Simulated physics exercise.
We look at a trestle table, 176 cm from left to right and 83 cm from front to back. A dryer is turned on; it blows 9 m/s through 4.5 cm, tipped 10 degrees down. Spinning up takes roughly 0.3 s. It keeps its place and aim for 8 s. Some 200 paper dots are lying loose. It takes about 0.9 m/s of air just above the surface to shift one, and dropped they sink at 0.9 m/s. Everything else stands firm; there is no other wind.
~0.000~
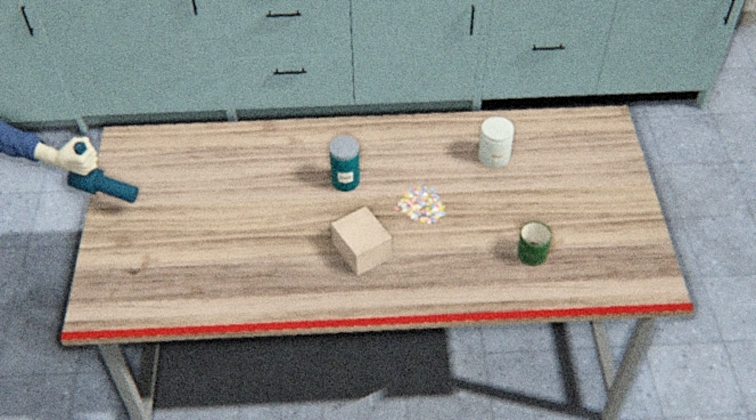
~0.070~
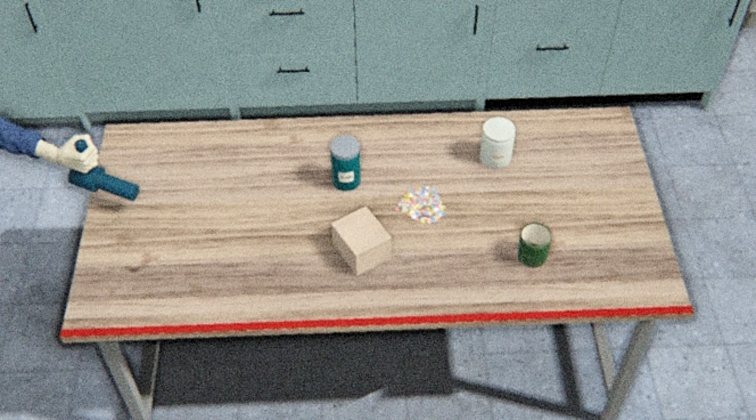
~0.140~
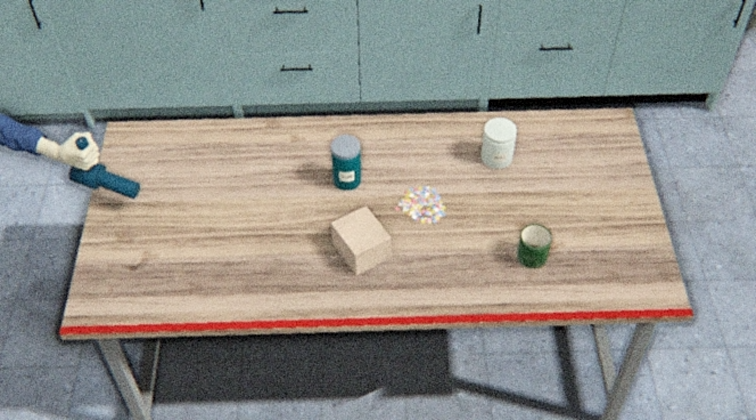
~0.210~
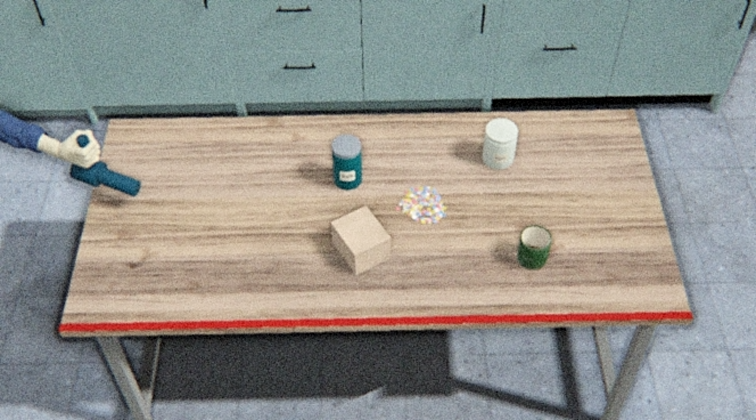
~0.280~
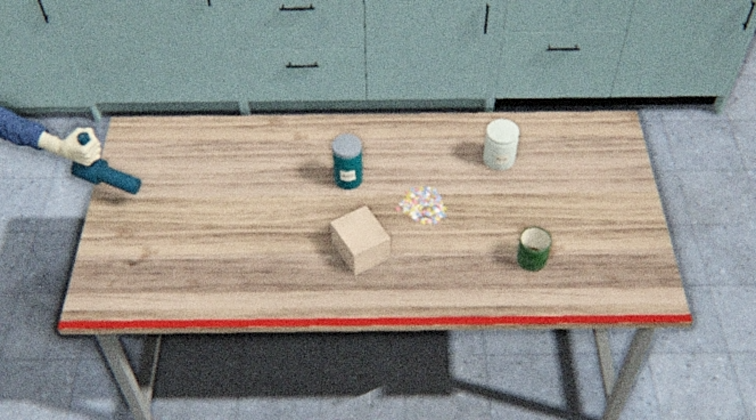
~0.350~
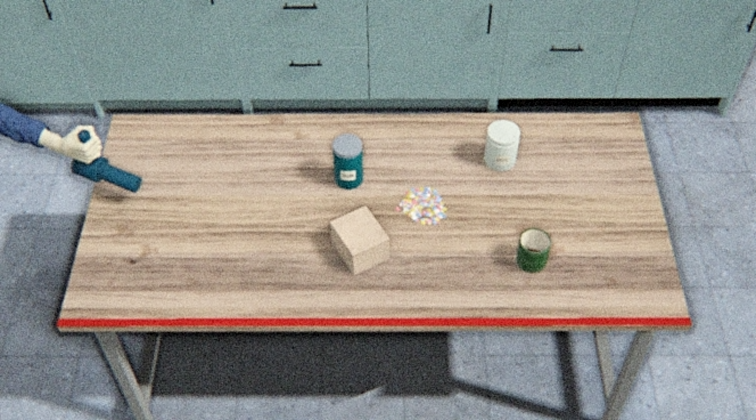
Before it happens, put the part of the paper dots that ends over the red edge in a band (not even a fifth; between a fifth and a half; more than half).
The share over the red edge is less than a fifth.
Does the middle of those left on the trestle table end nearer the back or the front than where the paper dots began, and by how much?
Towards the back, some 10 cm.
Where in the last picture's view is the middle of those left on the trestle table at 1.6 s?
Near (526, 190).
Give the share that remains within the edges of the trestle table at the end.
About 80 %.
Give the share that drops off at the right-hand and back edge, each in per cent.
About 25 % right-hand, 0 % back.
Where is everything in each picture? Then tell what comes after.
In the first frame, the middle of the paper dots is near (422, 204), none has stirred yet and the mouth of the dryer is at (135, 196).
In the second frame, the middle of the paper dots is near (422, 204), none has stirred yet and the red edge is centred on (379, 325).
In the third frame, the middle of the paper dots is near (423, 204), none has stirred yet, the top of a block is at (361, 230) and the top of a jar is at (346, 145).
In the fourth frame, the middle of the paper dots is near (423, 204) and none has stirred yet.
In the fifth frame, the middle of the paper dots is near (423, 204) and none has stirred yet.
In the sixth frame, the middle of the paper dots is near (423, 205) and none has stirred yet.
After 1.6 s, 100 % are on the move or not yet settled, 0 % are over the red edge; the middle of those still in play is near (526, 190).
After 2.6 s, 100 % are on the move or not yet settled, 0 % are over the red edge; the middle of those still in play is near (565, 191).
After 4.4 s, 86 % are on the move or not yet settled, 0 % are over the red edge; the middle of those still in play is near (583, 186).
After 8.0 s, at the end, 0 % are over the red edge; the middle of those still in play is near (583, 181).
